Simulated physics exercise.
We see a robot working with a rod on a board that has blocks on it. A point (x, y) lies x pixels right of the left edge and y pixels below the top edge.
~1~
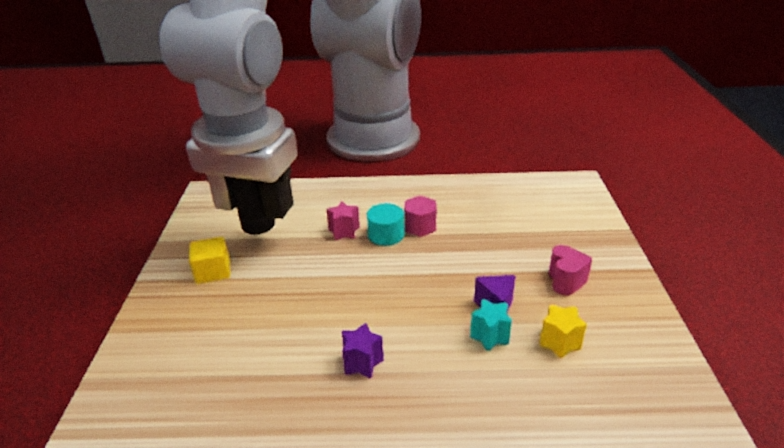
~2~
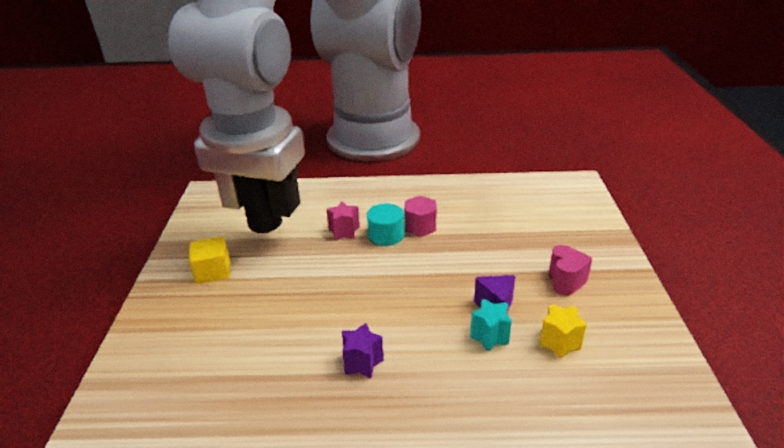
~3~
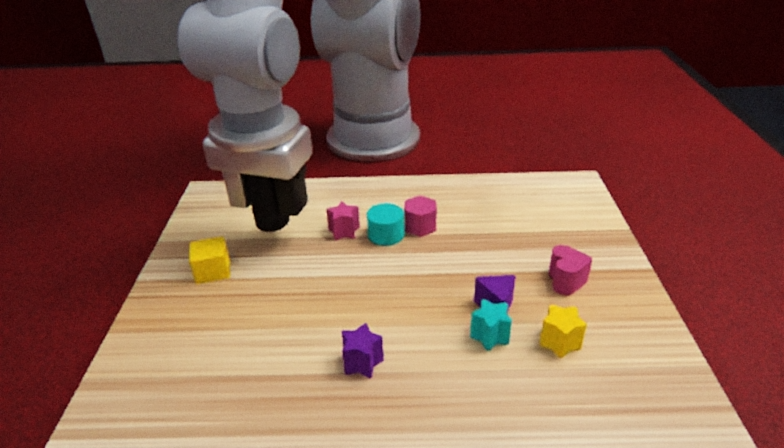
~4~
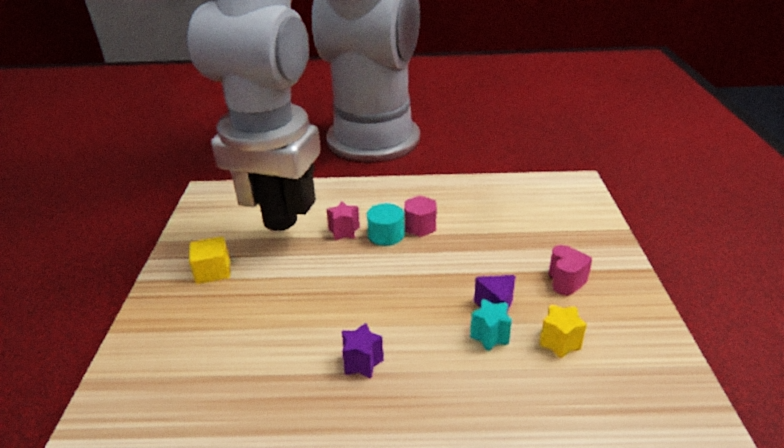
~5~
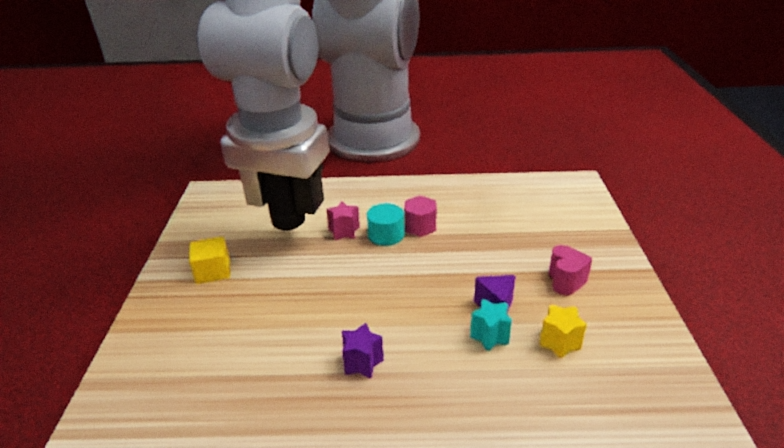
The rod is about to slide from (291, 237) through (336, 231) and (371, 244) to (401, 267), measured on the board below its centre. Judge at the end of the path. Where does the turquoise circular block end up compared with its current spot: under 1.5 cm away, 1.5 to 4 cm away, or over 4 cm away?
The answer will be the long band, over 4 cm.
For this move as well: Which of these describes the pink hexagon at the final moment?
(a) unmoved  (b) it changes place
b: It changes place.
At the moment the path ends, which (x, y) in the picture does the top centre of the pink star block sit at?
It should be at about (419, 229).
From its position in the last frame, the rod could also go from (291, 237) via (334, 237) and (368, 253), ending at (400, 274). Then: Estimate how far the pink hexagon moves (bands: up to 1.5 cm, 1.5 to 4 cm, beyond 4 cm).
Distance: 1.5 to 4 cm.
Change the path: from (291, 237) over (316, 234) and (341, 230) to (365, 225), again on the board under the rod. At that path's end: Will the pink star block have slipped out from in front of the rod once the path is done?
That would be a no.
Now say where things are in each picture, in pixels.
Lower end of the rod at (259, 226), tops of blocks, yellow square piece at (207, 248), pink star block at (342, 210), turquoise circular block at (385, 213), pink hexagon at (421, 205), in the first picture.
Rod at (266, 224), blocks as before, in the second picture.
Rod at (273, 223), blocks as before, in the third picture.
Rod at (281, 222), blocks as before, in the fourth picture.
Rod at (289, 222), yellow square piece at (207, 248), pink star block at (342, 210), turquoise circular block at (385, 213), pink hexagon at (421, 205), in the fifth picture.
What follows on the original path. One third of the way, rod at (335, 216); pink star block at (363, 206), turned 15° clockwise; turquoise circular block at (390, 213).
Two thirds of the way, rod at (372, 230); pink star block at (399, 217); turquoise circular block at (429, 221); pink hexagon at (445, 203), turned 65° anticlockwise.
At the end, rod at (401, 251); yellow square piece not moved; pink star block at (419, 229), turned 25° anticlockwise; turquoise circular block at (450, 224); pink hexagon at (447, 203), turned 75° anticlockwise.
